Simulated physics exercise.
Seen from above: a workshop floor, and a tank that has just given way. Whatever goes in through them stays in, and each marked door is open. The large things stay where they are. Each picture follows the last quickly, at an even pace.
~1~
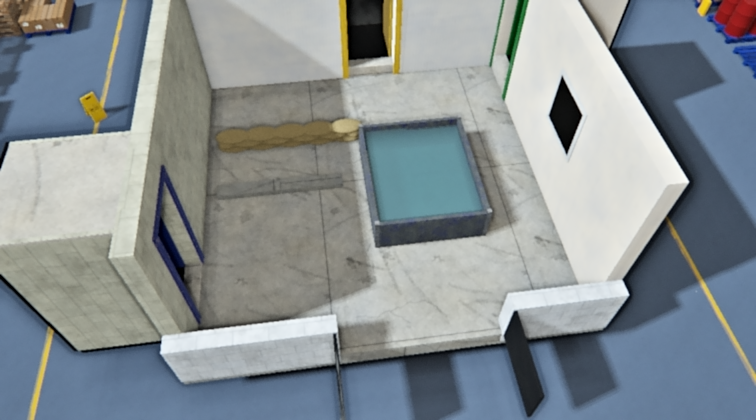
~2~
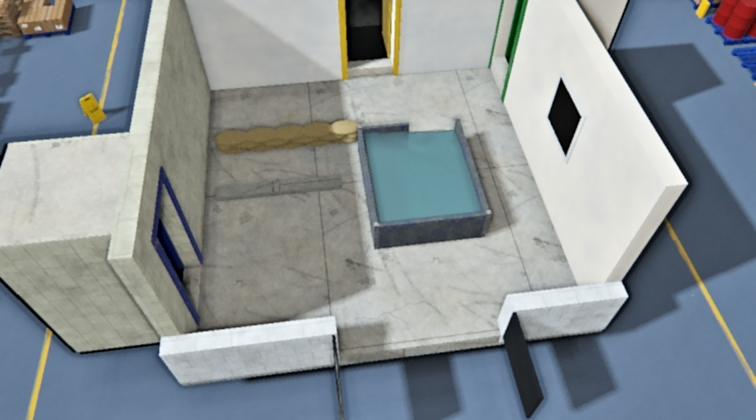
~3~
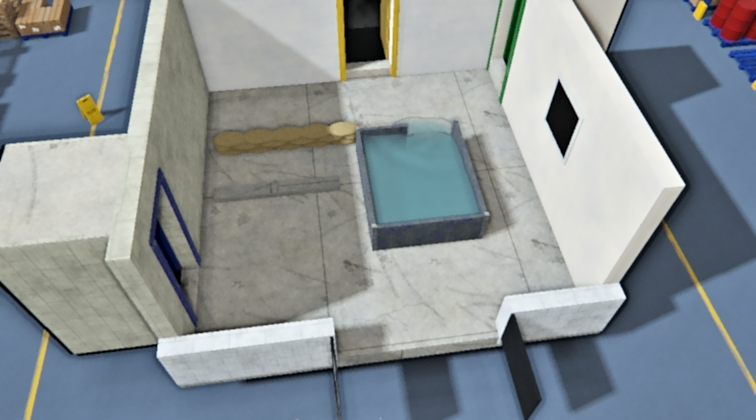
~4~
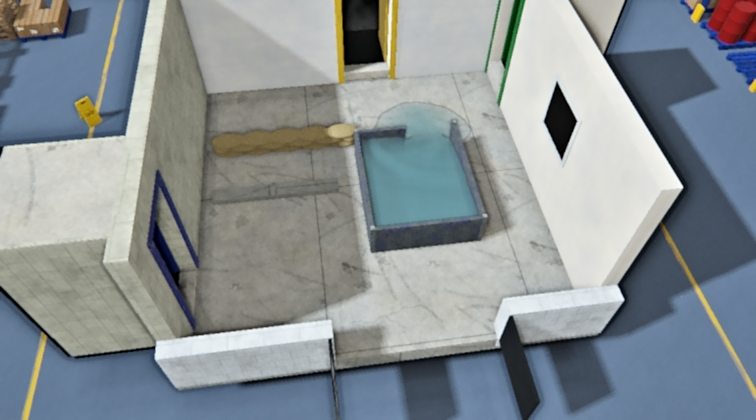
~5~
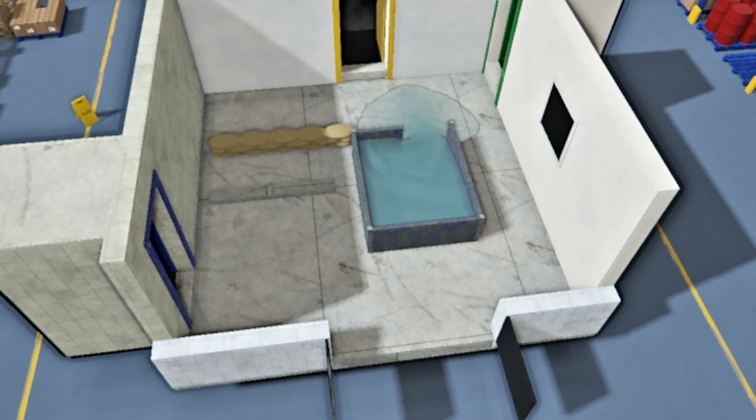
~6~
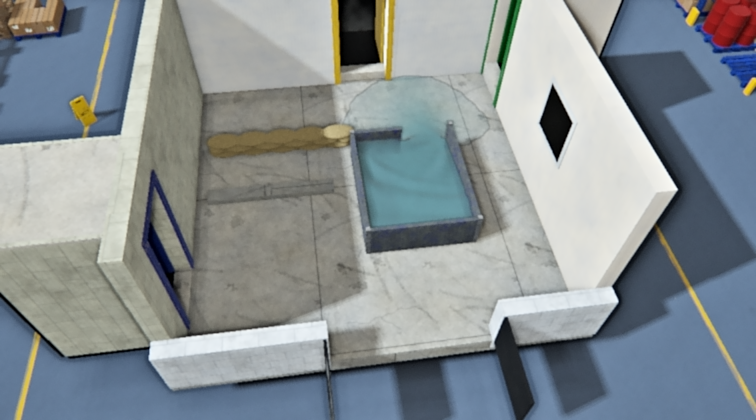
In the video, seen from above, still water sits in a rectangular tank inside a partly walled room, then a gap opens on its far side and water pours out, spreading across the floor toward the back wall.
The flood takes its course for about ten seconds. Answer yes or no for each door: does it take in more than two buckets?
Yellow door: No; blue door: No; green door: No.
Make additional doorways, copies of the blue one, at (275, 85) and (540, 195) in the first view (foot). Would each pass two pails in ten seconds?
Taken in sequence: Exceeded, then not exceeded.
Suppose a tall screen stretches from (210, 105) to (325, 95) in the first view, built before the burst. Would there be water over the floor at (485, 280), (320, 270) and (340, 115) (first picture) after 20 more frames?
Lab note - spot 1 parched, spot 2 parched, spot 3 inundated.
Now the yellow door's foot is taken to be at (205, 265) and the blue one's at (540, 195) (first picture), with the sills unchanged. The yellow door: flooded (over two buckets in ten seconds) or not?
From what I can tell, the yellow door does not reach it.
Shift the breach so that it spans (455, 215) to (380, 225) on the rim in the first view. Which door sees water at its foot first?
Lab note - earliest arrival at the door marked blue.
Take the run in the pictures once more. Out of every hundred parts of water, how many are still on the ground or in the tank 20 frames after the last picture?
It comes to roughly 100 per cent.
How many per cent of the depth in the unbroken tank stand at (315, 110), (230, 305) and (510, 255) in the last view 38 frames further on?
Approx. values, in order: 8 %, 2 %, 8 %.
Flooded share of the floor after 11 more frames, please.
It comes to 20 per cent.
A moment on, water covers 15 % of the floor; the yellow door wet at the sill, nothing in, the blue door not reached, the green door wet at the sill, nothing in.
Next, water covers 20 % of the floor; the yellow door wet at the sill, nothing in, the blue door not reached, the green door under two buckets in.
Then, water covers 40 % of the floor; the yellow door wet at the sill, nothing in, the blue door not reached, the green door under two buckets in.
Later, water covers 55 % of the floor; the yellow door wet at the sill, nothing in, the blue door wet at the sill, nothing in, the green door under two buckets in.
In the end, water covers 80 % of the floor; the yellow door wet at the sill, nothing in, the blue door wet at the sill, nothing in, the green door under two buckets in.
